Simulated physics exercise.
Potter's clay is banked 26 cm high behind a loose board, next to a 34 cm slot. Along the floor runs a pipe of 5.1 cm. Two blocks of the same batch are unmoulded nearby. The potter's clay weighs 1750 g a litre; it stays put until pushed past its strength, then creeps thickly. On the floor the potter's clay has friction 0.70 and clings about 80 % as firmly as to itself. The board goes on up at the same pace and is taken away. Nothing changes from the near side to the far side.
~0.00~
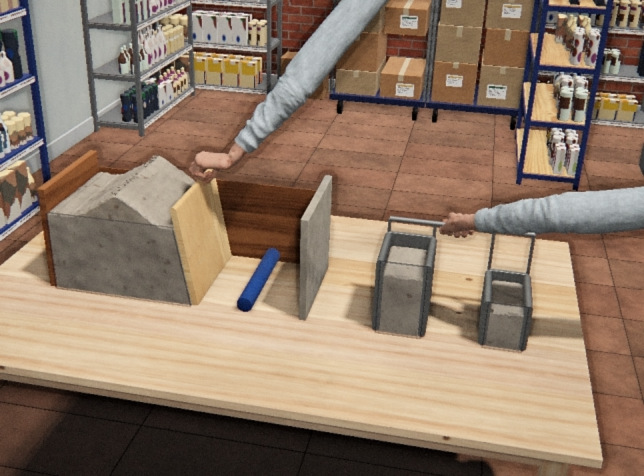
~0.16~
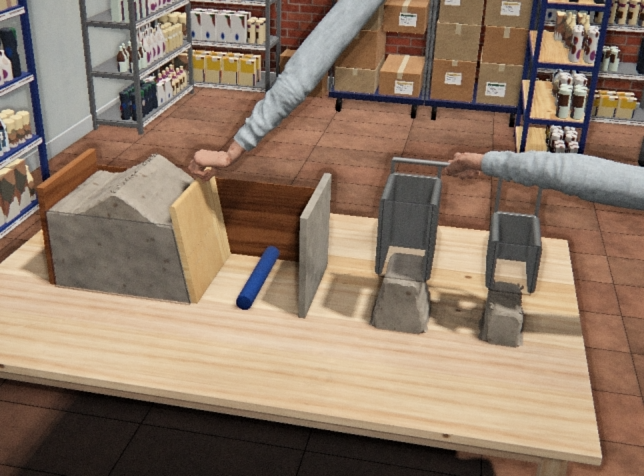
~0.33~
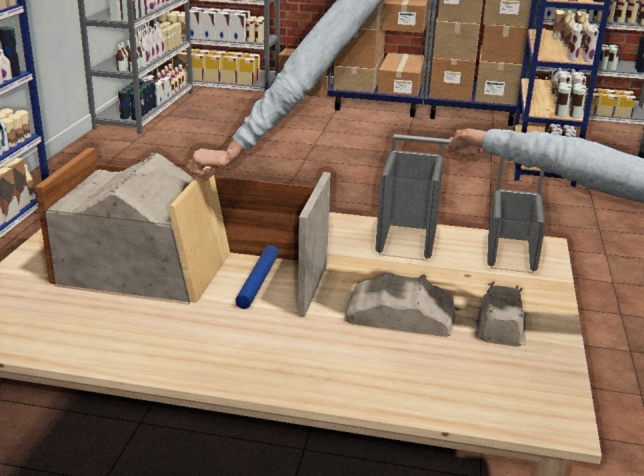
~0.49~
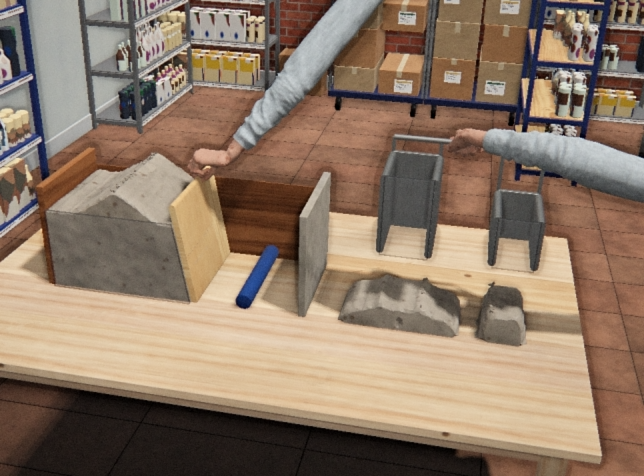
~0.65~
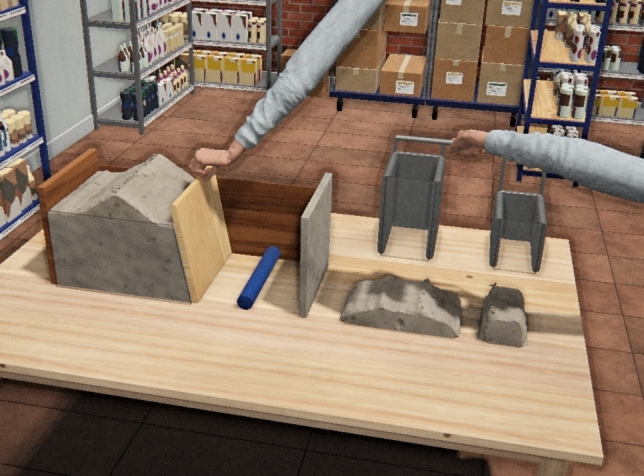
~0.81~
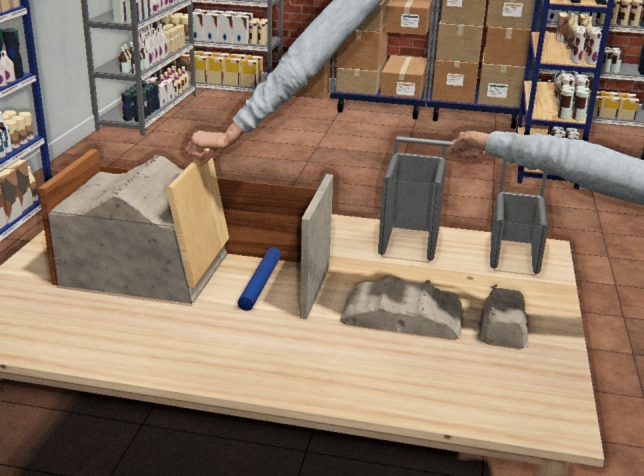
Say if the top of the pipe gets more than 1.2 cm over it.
The pipe ends up buried.
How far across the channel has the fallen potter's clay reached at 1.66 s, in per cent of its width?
Near 75 %.
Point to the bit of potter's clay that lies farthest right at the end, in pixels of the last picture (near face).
Around (274, 314).
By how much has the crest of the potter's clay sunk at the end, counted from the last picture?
Some 8.0 cm.
By 1.07 s, the fallen stuff reaches 22 % of the way across and nothing lies on the pipe.
By 1.37 s, the fallen stuff reaches 58 % of the way across and 6.1 cm lies on the pipe.
By 1.66 s, the fallen stuff reaches 77 % of the way across and 4.9 cm lies on the pipe.
By 1.96 s, the fallen stuff reaches 77 % of the way across and 4.9 cm lies on the pipe.
By 2.01 s, at the end, the fallen stuff reaches 77 % of the way across and 4.9 cm lies on the pipe.
